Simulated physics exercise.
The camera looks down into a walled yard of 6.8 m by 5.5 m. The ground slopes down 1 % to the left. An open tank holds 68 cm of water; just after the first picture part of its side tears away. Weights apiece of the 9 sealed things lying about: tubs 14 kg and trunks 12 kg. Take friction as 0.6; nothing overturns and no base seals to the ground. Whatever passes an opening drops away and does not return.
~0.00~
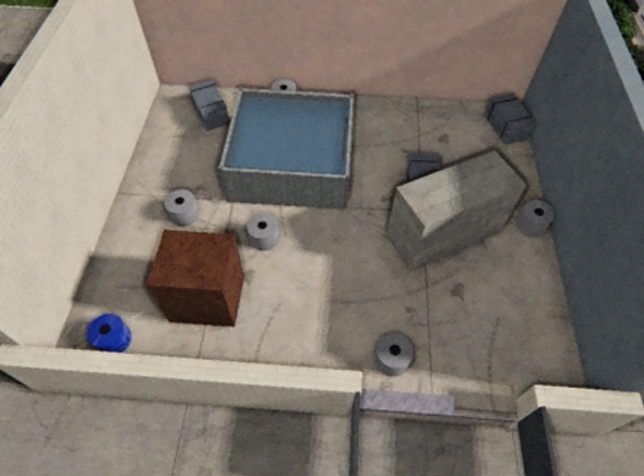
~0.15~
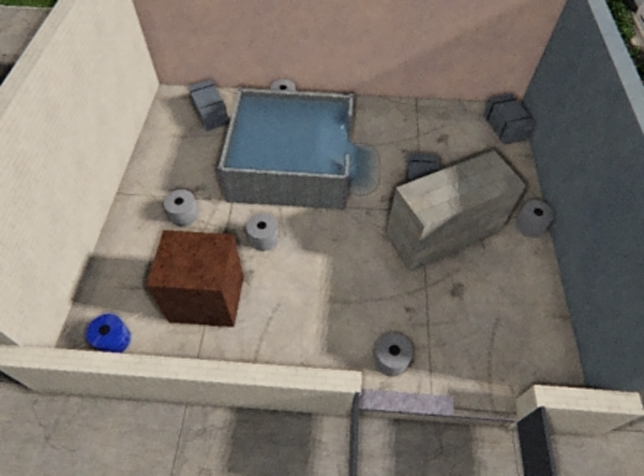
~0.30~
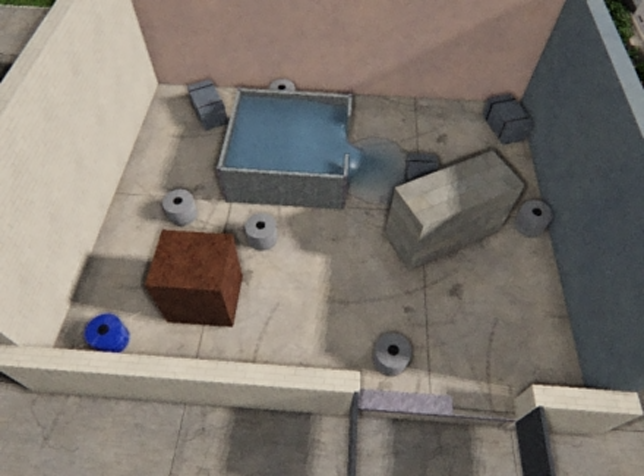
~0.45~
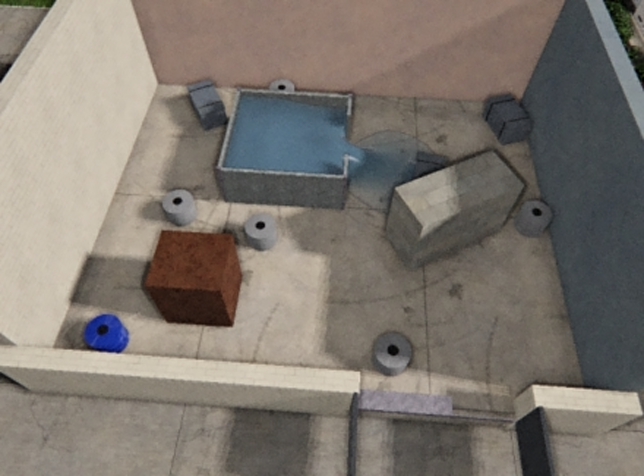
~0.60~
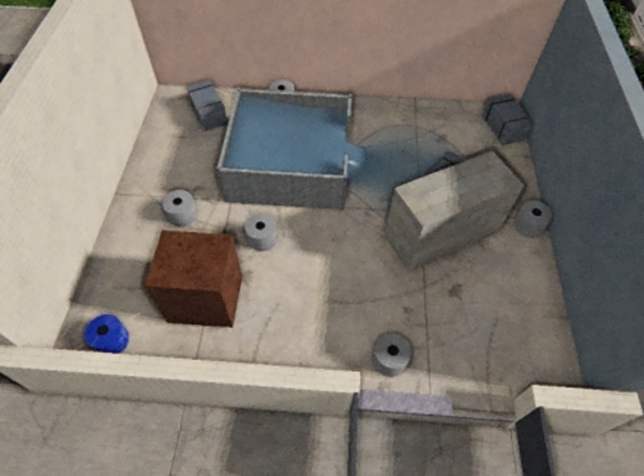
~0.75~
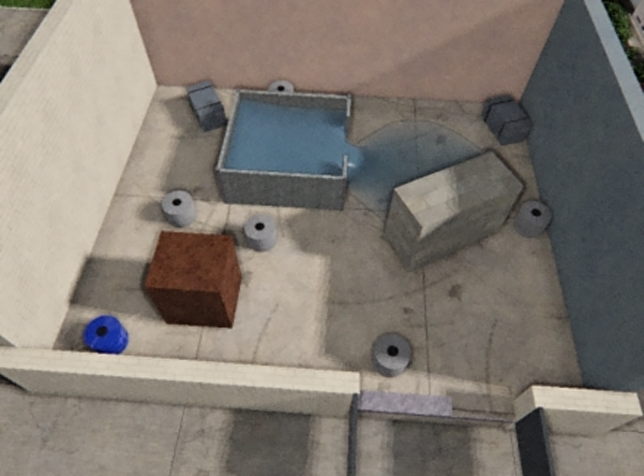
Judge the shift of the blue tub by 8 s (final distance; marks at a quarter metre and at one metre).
The blue tub holds its place.
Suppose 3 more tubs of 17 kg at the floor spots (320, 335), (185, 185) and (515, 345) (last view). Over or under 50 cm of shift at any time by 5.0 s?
In that order: Less, less, under.
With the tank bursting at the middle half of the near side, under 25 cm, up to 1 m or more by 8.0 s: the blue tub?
Then the blue tub ends far away.
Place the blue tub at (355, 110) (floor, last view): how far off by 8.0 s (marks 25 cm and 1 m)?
It gets carried off.
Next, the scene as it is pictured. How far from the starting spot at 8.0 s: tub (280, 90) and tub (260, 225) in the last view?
In that order: 250 cm, 0 cm.
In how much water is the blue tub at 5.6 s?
About 0 cm.
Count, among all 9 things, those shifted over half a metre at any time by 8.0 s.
I count 5.
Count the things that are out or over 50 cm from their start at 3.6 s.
3 of them.
After 1.6 s the blue tub is near (103, 331), 0.0 m from its start, aground; 0 of 9 are out; 2 afloat.
After 3.6 s the blue tub is near (103, 331), 0.0 m from its start, aground; 0 of 9 are out; 2 afloat.
After 5.6 s the blue tub is near (103, 331), 0.0 m from its start, aground; 0 of 9 are out; 2 afloat.
After 8.0 s the blue tub is near (103, 331), 0.0 m from its start, aground; 0 of 9 are out; 4 afloat.
